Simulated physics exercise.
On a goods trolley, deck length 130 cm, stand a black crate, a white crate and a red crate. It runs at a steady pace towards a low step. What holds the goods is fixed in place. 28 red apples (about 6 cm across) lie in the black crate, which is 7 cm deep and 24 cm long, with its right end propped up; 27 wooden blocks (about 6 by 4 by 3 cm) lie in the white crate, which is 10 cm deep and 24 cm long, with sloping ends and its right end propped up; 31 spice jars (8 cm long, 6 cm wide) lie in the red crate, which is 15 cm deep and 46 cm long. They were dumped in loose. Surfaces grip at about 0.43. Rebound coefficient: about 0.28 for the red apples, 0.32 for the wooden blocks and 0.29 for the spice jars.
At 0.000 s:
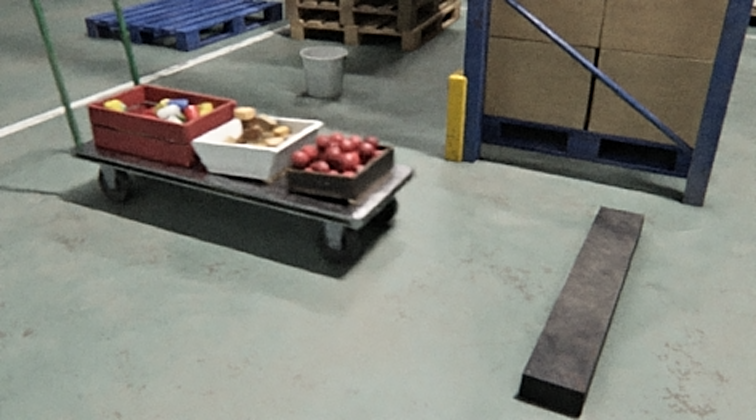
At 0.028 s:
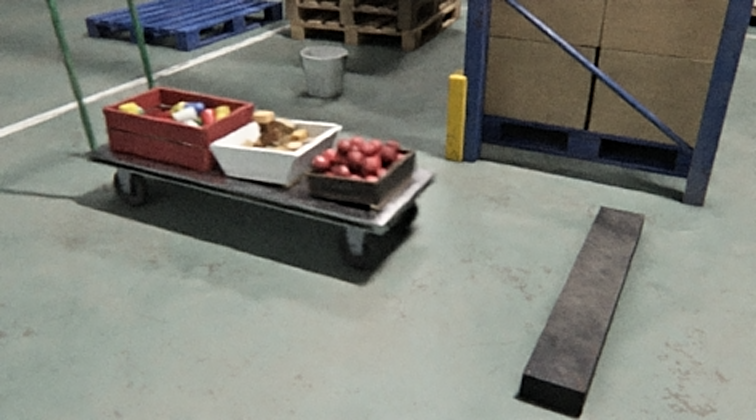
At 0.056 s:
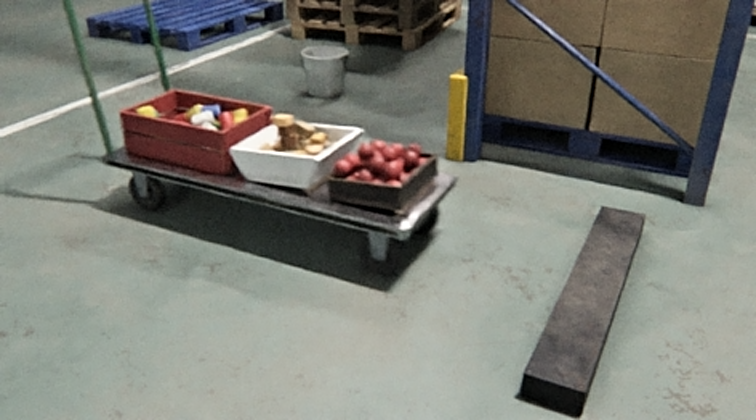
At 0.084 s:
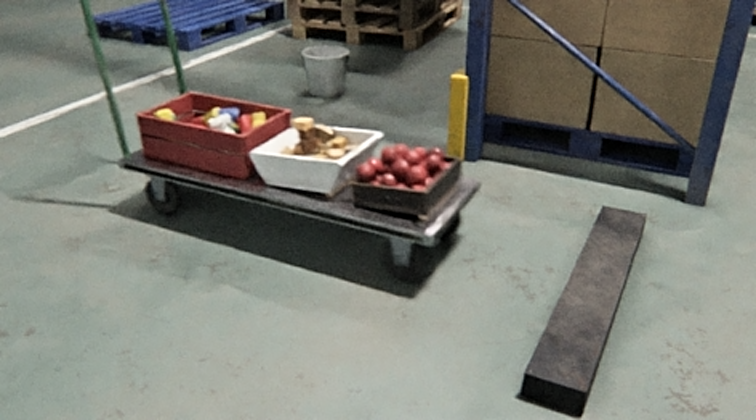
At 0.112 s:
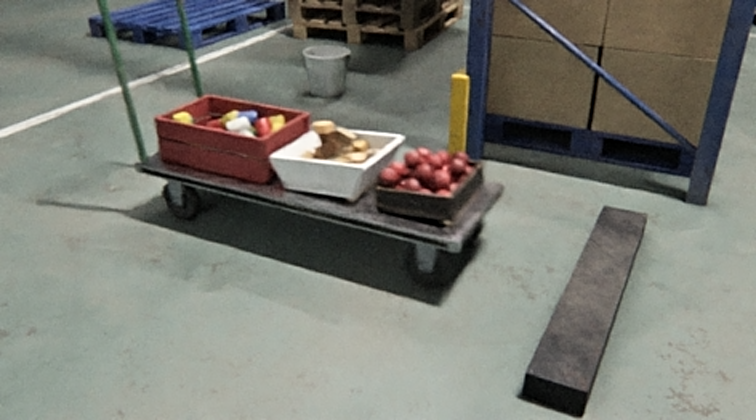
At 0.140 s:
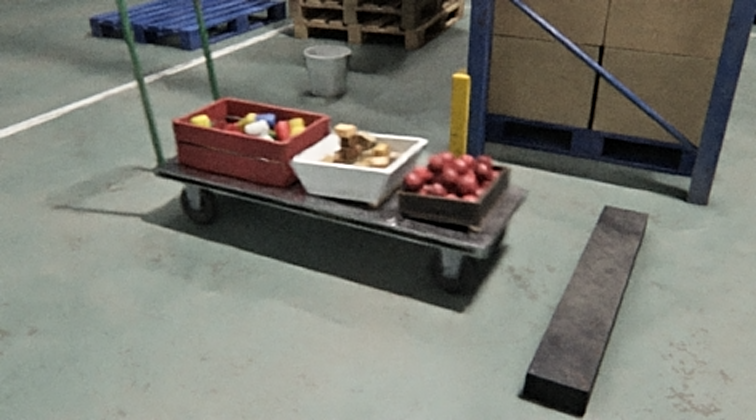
In this clip, a flat trolley carrying a red crate of colourful jars, a white crate of wooden blocks and a black crate of red apples rolls steadily rightward across a warehouse floor, drawing nearer to a low dark step.
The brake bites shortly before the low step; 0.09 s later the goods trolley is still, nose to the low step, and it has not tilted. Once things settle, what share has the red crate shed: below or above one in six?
The red crate loses under a sixth of its spice jars.
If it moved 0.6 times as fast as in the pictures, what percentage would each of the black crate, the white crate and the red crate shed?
In that case black crate 20, white crate 0, red crate 0 per cent.
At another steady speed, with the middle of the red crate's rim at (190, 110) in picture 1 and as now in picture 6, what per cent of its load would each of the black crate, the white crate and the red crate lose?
Then black crate 20, white crate 0, red crate 0 per cent.
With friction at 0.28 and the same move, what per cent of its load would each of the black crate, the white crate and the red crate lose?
Then black crate 40, white crate 0, red crate 0 per cent.
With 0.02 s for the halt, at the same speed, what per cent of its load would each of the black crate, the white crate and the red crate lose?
In that case black crate 40, white crate 20, red crate 0 per cent.
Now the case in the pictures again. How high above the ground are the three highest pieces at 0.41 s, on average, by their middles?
About 48 cm.
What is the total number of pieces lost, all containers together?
Roughly 16 in all.
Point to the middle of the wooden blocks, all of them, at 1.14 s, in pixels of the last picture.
Around (443, 188).
After 0.19 s, it begins to slow.
After 0.29 s, 3 of 28 out of the black crate, 0 of 27 out of the white crate and 0 of 31 out of the red crate.
After 0.41 s, 9 of 28 out of the black crate, 2 of 27 out of the white crate and 0 of 31 out of the red crate.
After 0.64 s, 10 of 28 out of the black crate, 4 of 27 out of the white crate and 1 of 31 out of the red crate.
When it is over (at 1.14 s), 10 of 28 out of the black crate, 4 of 27 out of the white crate and 1 of 31 out of the red crate. Asked share, 1 of 31, 3 per cent.
